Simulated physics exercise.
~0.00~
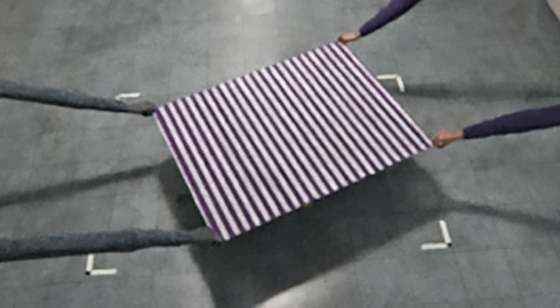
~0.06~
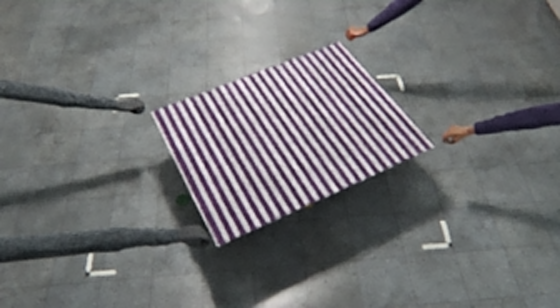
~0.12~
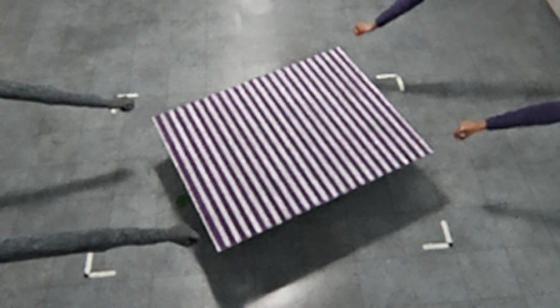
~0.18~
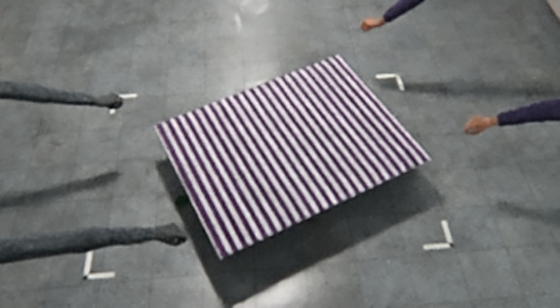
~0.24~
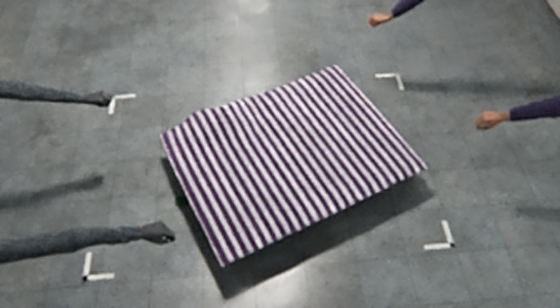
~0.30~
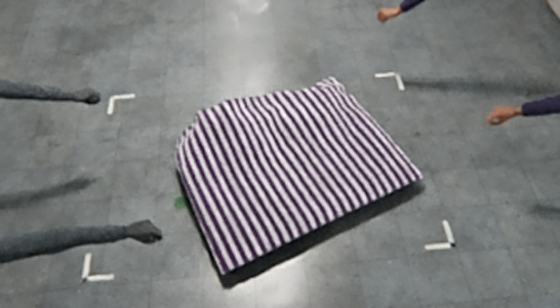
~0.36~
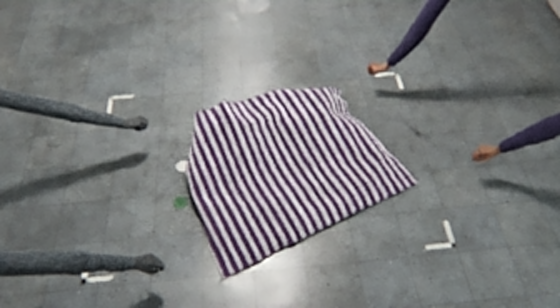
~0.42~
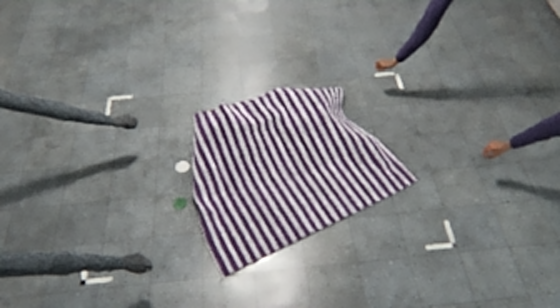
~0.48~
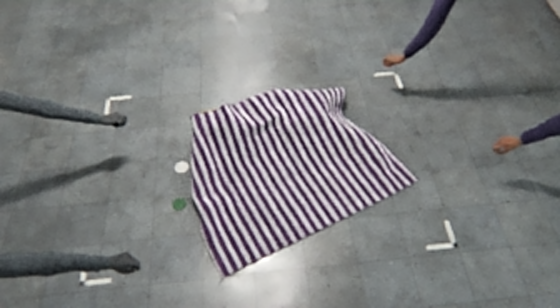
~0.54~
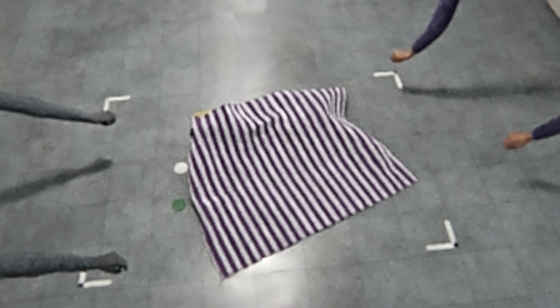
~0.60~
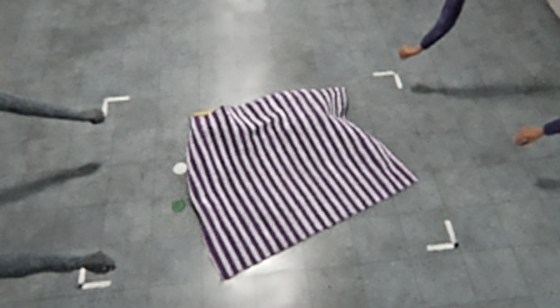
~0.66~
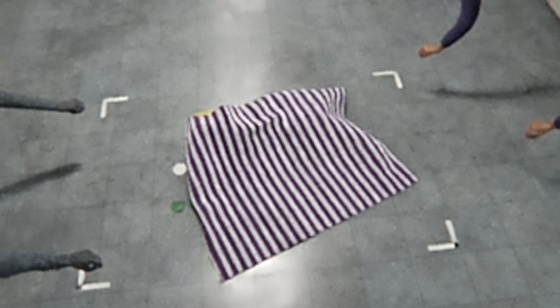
A grey hallway floor with white corner marks is seen from above at a slant. Two grey-sleeved arms on the left and two dark purple-sleeved arms on the right hold a white and dark purple striped sheet stretched out above it. The hands let go and the sheet drops, its upper left corner rounding over as it nears the floor. It lands with ripples along its far edge and settles slightly, while the hands draw back. At the end it lies rumpled, with a green disc and a white plate uncovered beside its left edge and a sliver of yellow at its upper left corner.
